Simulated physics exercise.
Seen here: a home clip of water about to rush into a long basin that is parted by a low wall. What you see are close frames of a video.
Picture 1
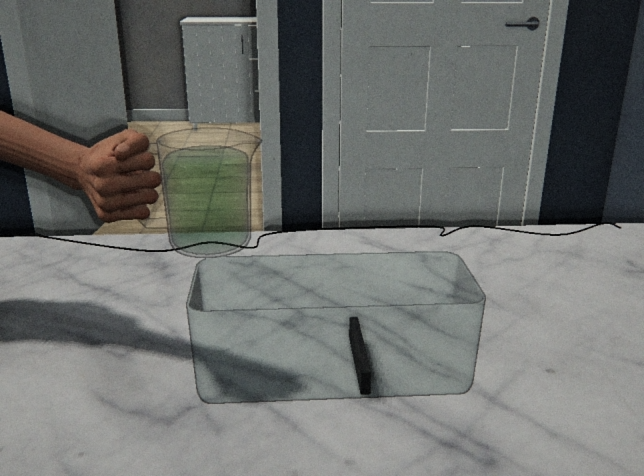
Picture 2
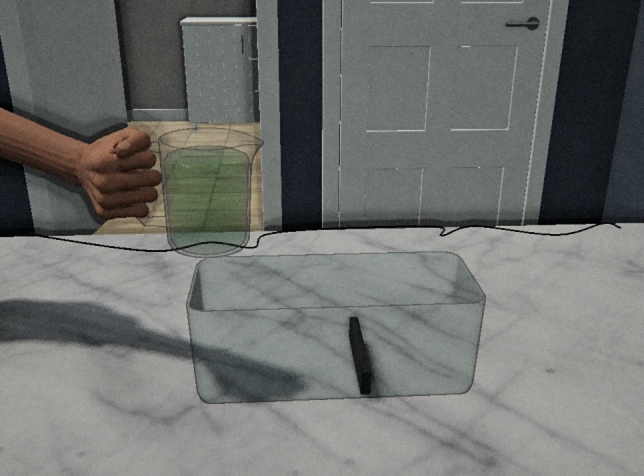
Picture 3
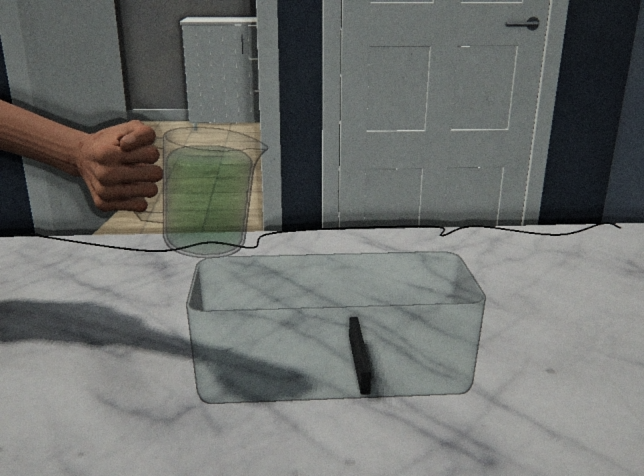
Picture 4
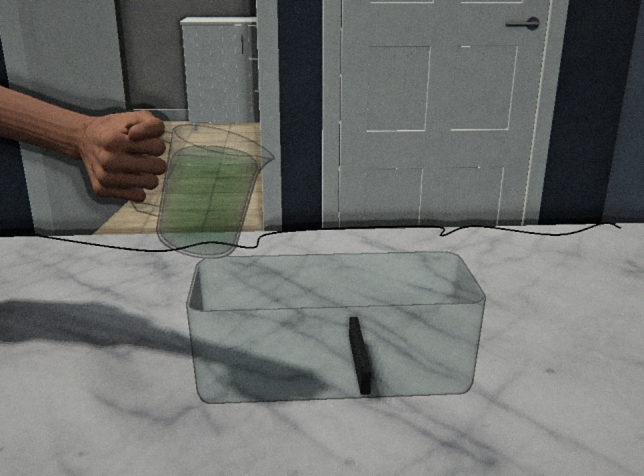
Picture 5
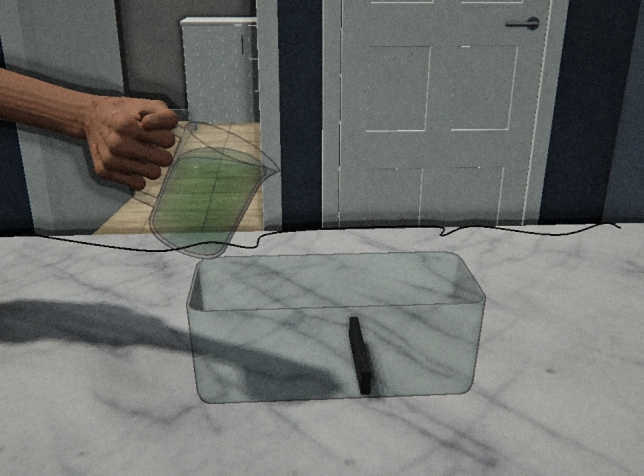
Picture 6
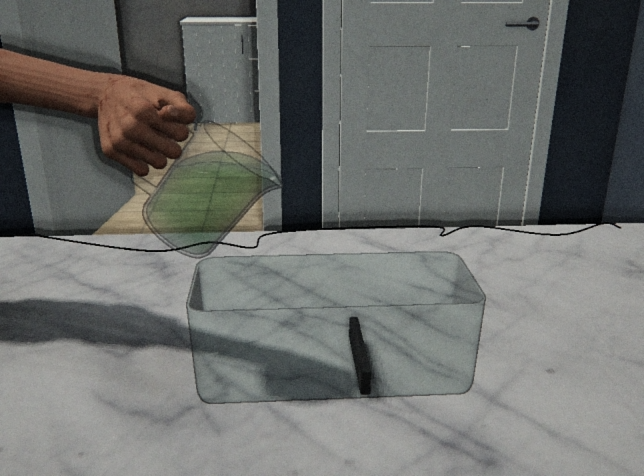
A clear beaker of green-tinted liquid hovers beside a closed fist at the left, seen from a fixed, slightly raised view across a white marbled counter in a home. Below it sits a long, clear, empty basin with a short dark wall inside, before a pale grey door and dark blue panels. The fist shifts slightly right as the beaker tilts steadily rightward, its liquid sliding toward the pouring lip.
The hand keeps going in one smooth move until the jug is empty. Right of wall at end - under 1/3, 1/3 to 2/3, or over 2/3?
Never reaches a third.
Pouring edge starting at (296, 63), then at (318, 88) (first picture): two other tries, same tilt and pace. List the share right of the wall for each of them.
Around 40 percent first, around 60 percent second.
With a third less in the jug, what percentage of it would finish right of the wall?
It should come out close to 10 per cent.
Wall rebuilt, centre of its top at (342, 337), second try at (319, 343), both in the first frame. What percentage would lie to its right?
The first gives 10 %, the second 35 %.
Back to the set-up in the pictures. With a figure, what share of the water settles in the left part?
Roughly 80 %.
A moment on, the jug is tipped right over and 47 per cent is still to pour, 33 is left of the wall and 0 right of it.
Next, the jug is tipped right over and 6 per cent is still to pour, 81 is left of the wall and 5 right of it.
Then the jug is tipped right over and 0 per cent is still to pour, 83 is left of the wall and 14 right of it.
Later the jug is tipped right over and 0 per cent is still to pour, 82 is left of the wall and 15 right of it.
In the end 82 per cent lies left of the wall, 16 right of it and 2 outside.
